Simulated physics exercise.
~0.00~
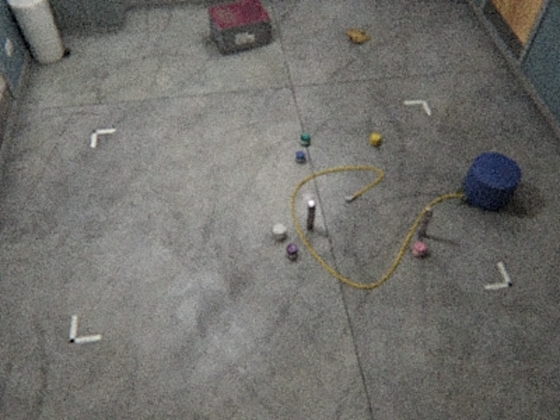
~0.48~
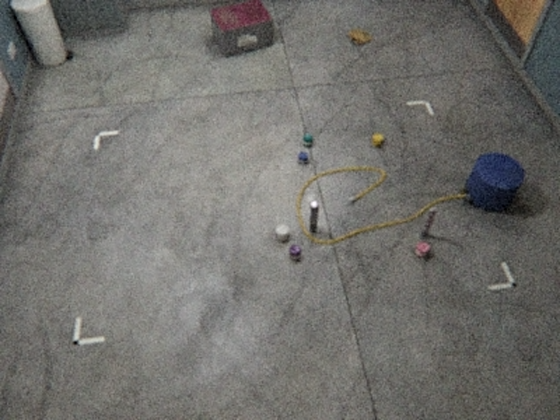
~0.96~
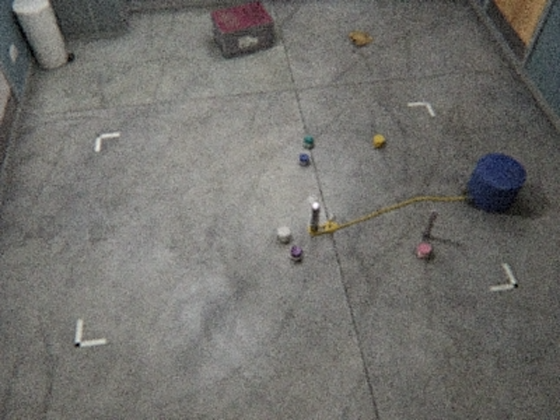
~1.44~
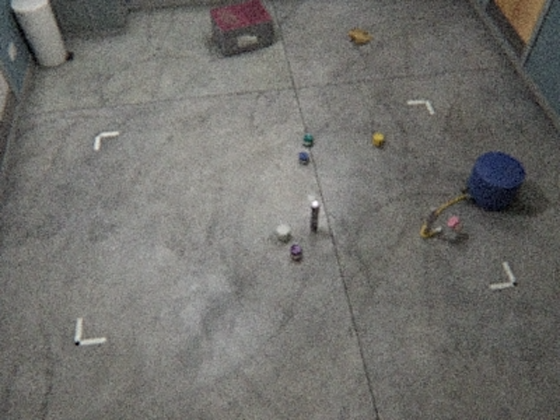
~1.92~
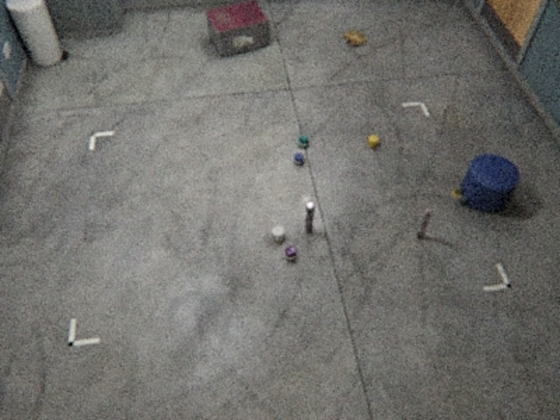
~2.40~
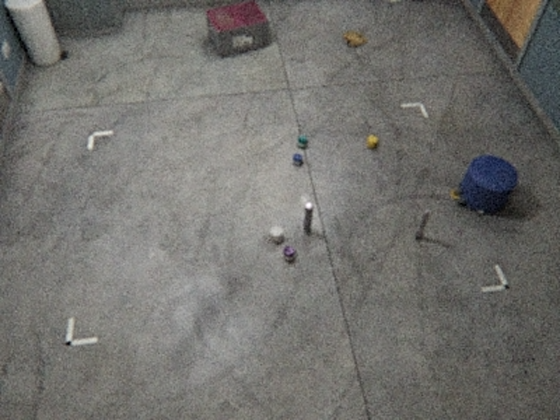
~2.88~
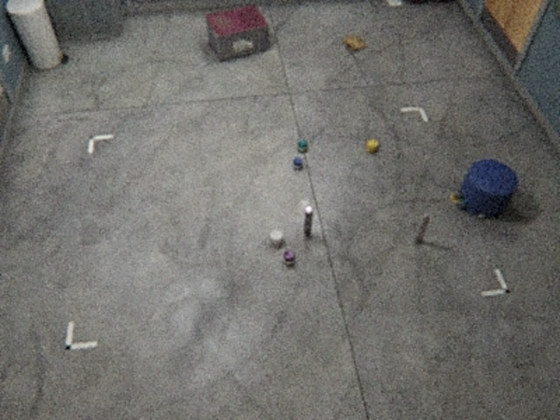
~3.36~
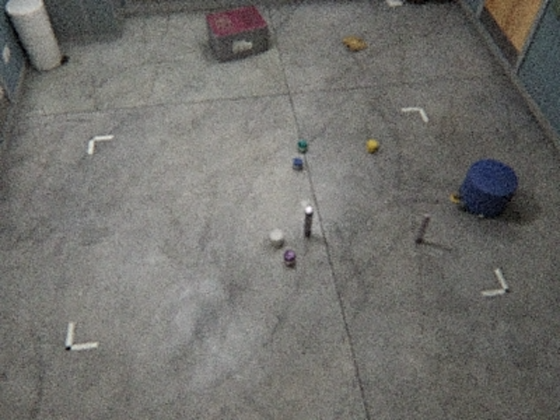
At first, a long yellow cord lies in loose curves across a grey floor, running from a blue reel at right past two upright posts and six small containers. The reel draws the cord in, and its wide lower bend shrinks up toward the middle post. The far loop then disappears, leaving a straighter line from that post to the reel. Next the cord's end is near the right post, and the pink canister has shifted right and slightly up. Finally, only a yellow bit shows at the reel, the pink canister is out of sight, and the other five containers remain in place.
